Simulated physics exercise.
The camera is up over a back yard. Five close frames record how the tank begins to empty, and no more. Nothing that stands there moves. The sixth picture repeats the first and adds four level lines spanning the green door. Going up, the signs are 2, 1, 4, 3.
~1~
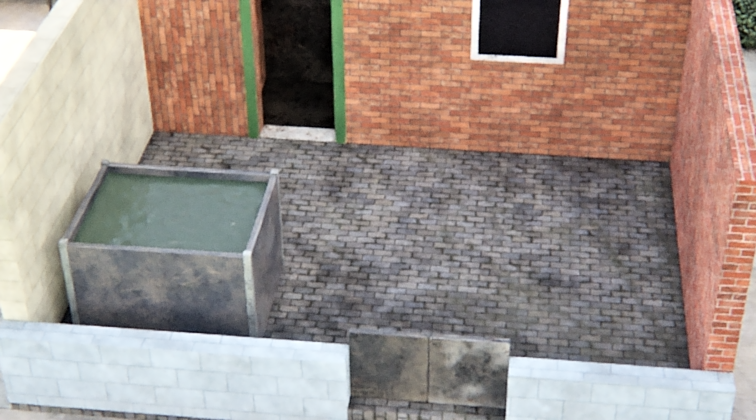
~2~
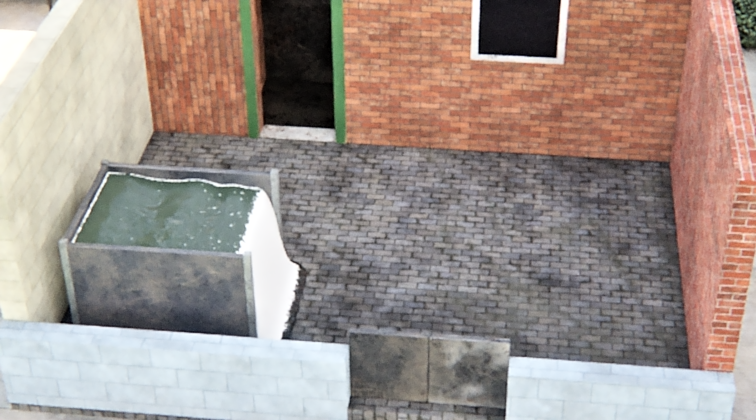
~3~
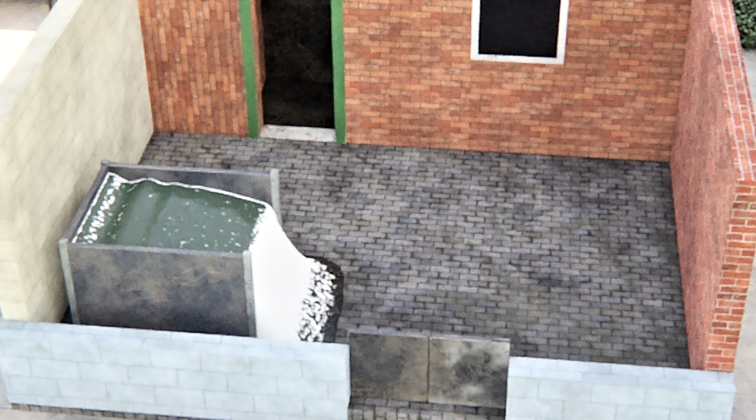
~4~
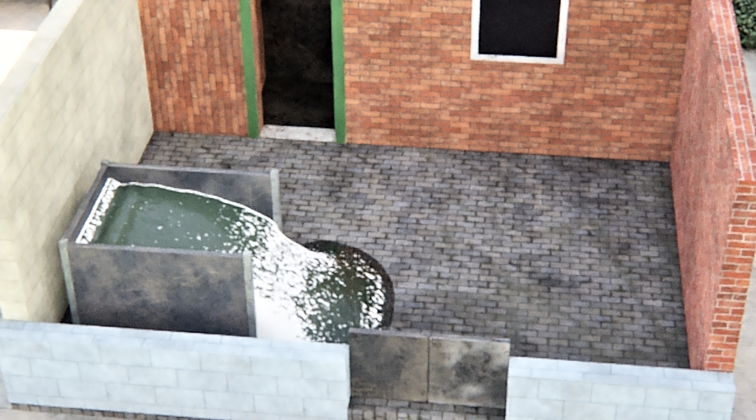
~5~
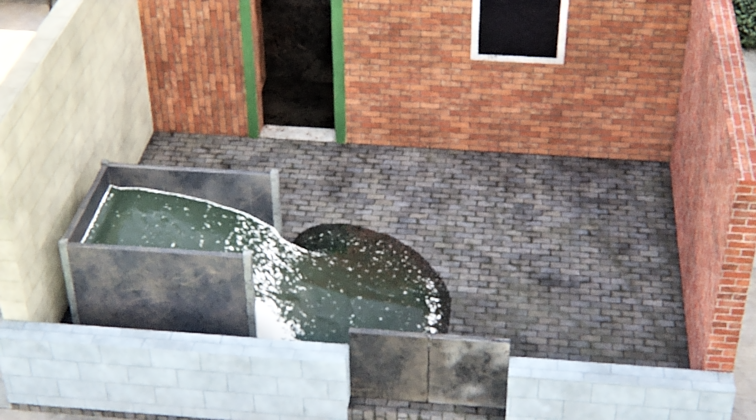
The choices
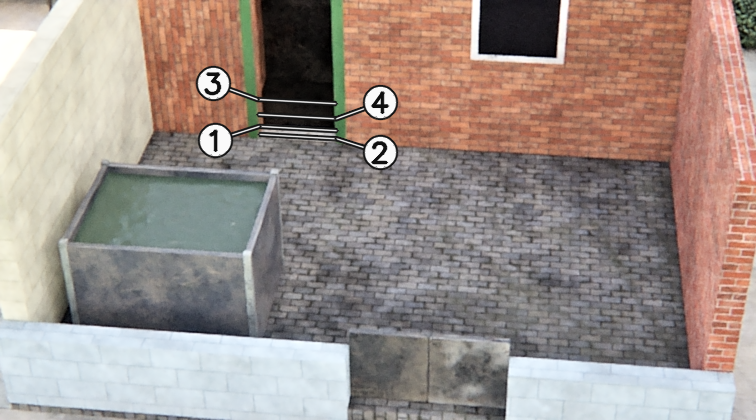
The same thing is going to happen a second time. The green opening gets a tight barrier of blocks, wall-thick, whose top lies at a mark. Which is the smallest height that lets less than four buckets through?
The answer is mark 1.
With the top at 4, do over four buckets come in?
No, not at all.
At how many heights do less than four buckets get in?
Three of them.
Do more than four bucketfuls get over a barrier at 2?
Yes.
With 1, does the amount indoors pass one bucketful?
No.
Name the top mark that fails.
It is 2.
In white, 1 at (297, 128); 2 at (298, 136); 3 at (296, 101); 4 at (297, 116); from the bottom up 2, 1, 4, 3.
Choosing 1, a splash gets over, under a bucket.
Choosing 2, about 10 bucketfuls get in.
Choosing 3, nothing gets over.
Choosing 4, nothing gets over.
